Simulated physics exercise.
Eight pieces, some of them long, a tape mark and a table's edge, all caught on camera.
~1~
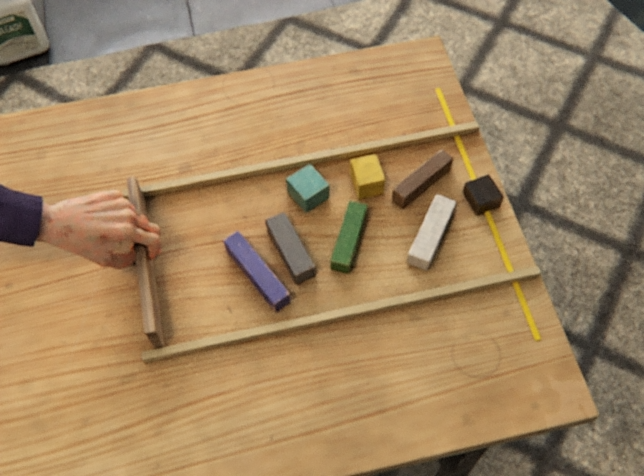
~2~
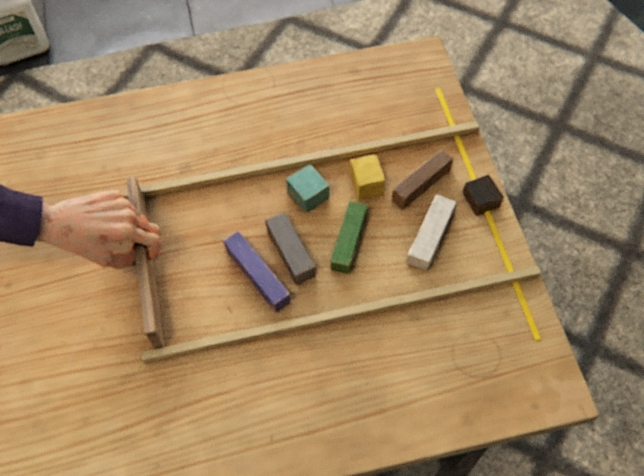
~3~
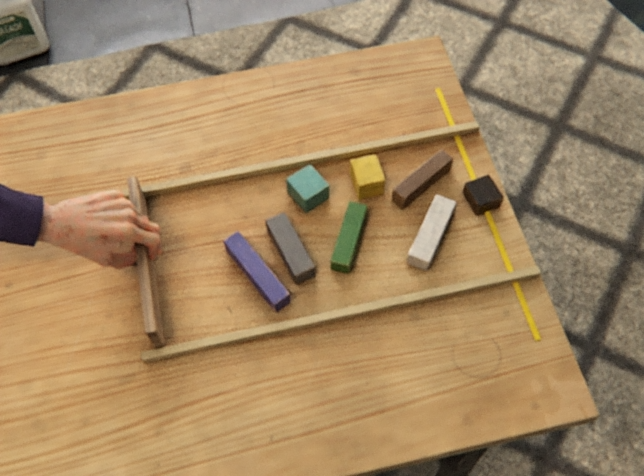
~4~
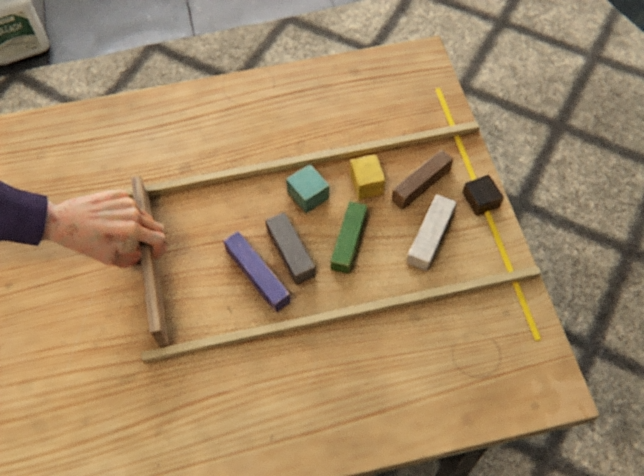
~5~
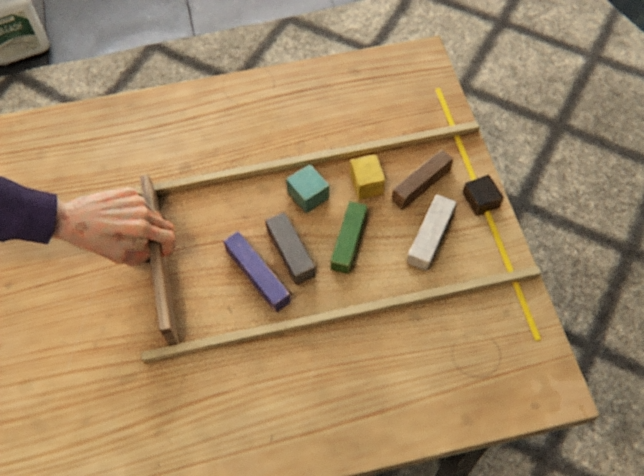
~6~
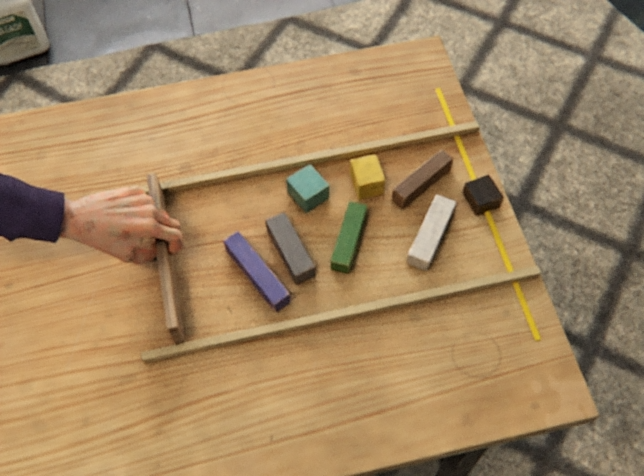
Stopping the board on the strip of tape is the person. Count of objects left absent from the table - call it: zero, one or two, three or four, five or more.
My call is five or more.
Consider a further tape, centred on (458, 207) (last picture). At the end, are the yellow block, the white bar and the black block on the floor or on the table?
The yellow block stays put, the white bar topples off, and the black block topples off.
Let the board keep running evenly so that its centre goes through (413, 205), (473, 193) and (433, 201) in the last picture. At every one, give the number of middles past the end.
Taking the places in turn, the counts are 0, 5 and 1.
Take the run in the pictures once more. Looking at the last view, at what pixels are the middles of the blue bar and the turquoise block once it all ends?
I'd say approximately (503, 221) and then (485, 158).
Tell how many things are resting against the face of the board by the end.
Looks like 2 of them, all told.
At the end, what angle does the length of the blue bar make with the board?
About 0 degrees.
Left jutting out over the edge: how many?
So the number is 1.
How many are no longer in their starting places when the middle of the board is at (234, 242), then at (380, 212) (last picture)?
By then 1, and later 7.
Soon after, none off yet; black block at rest near (483, 195); brown bar at rest near (422, 179); white bar at rest near (432, 232).
In the end, the number that fall off is five or more; gone, grey bar, green bar, yellow block, white bar, brown bar and black block.
